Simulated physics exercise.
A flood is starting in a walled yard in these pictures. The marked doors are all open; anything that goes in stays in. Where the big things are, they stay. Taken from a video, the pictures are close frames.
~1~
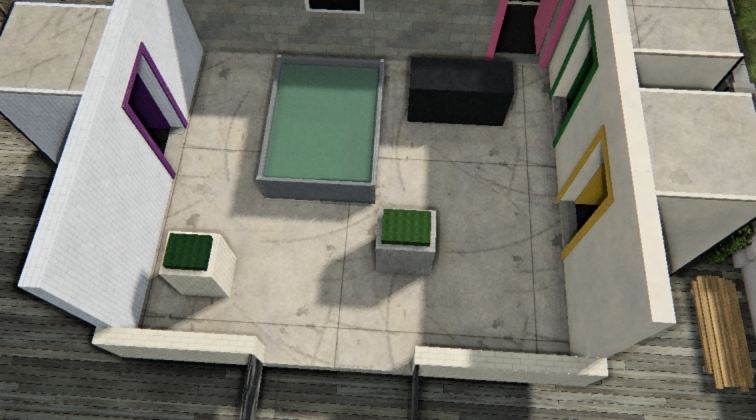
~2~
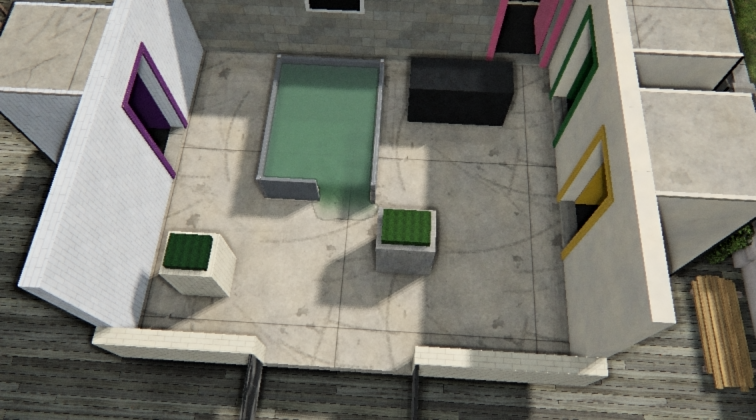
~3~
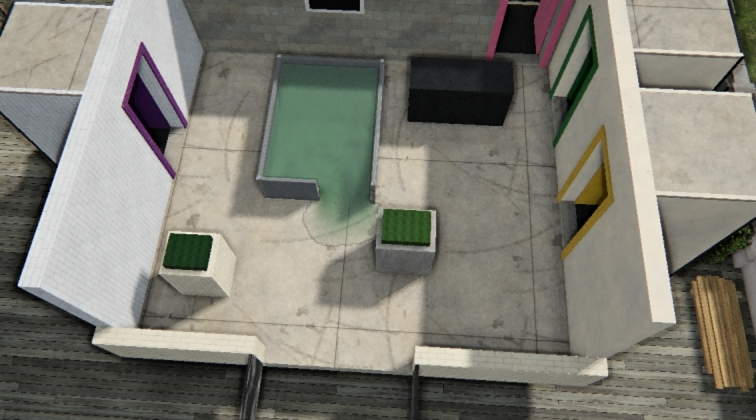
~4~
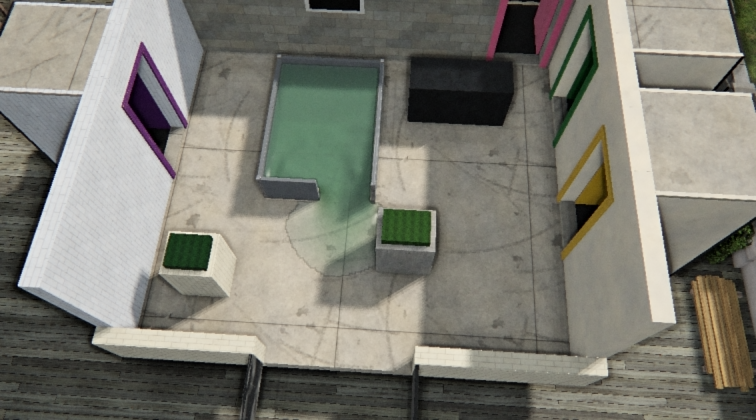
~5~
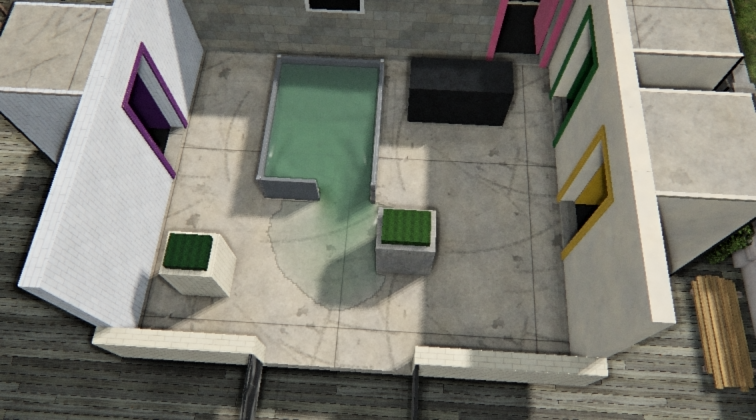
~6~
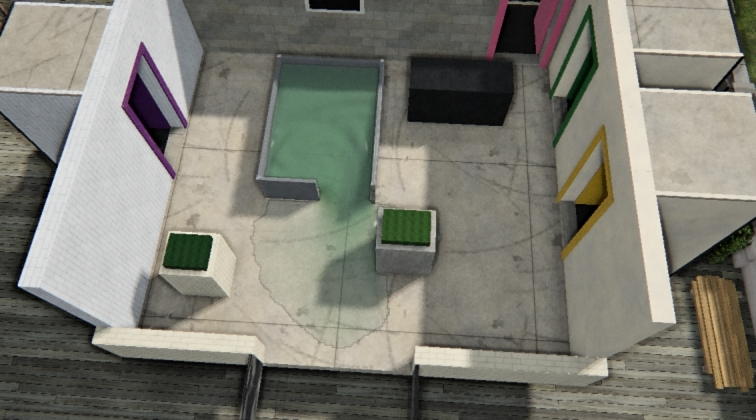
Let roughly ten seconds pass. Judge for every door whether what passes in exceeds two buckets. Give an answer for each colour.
The green door does not exceed two; the purple door does not exceed two; the pink door does not exceed two; the yellow door does not exceed two.
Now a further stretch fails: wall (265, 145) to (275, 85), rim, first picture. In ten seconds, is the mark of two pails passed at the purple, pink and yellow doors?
Result - purple door: Beyond the limit; pink door: Beyond the limit; yellow door: Within bounds.
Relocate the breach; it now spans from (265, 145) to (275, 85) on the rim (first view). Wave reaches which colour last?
Last comes the yellow door.
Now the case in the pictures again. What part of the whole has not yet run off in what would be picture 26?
Roughly 74 per cent.
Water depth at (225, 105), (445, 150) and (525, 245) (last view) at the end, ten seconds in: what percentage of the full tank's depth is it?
I'd put them at close to 4 per cent, then 2 per cent, then 4 per cent.
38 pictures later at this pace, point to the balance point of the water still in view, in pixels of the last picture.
Close to (339, 189).
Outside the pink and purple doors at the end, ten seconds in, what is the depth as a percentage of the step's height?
About 40 %, then 30 %.
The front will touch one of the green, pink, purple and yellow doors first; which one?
The yellow one.
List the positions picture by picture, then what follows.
Still water in the tank at (324, 120), in the first frame.
The front is at (321, 214), out from the gap at (345, 193), in the second frame.
The front is at (329, 241), out from the gap at (345, 194), in the third frame.
The front is at (326, 269), out from the gap at (345, 195), in the fourth frame.
The front is at (346, 304), out from the gap at (345, 195), in the fifth frame.
Water pours out at (345, 194) and has run to (346, 339), in the sixth frame.
A moment on, water covers 20 % of the floor; the green door not reached, the purple door not reached, the pink door not reached, the yellow door not reached.
Next, water covers 30 % of the floor; the green door not reached, the purple door not reached, the pink door not reached, the yellow door wet at the sill, nothing in.
Then, water covers 35 % of the floor; the green door wet at the sill, nothing in, the purple door not reached, the pink door not reached, the yellow door wet at the sill, nothing in.
Later, water covers 55 % of the floor; the green door wet at the sill, nothing in, the purple door wet at the sill, nothing in, the pink door wet at the sill, nothing in, the yellow door wet at the sill, nothing in.
In the end, water covers 80 % of the floor; the green door wet at the sill, nothing in, the purple door wet at the sill, nothing in, the pink door wet at the sill, nothing in, the yellow door wet at the sill, nothing in.
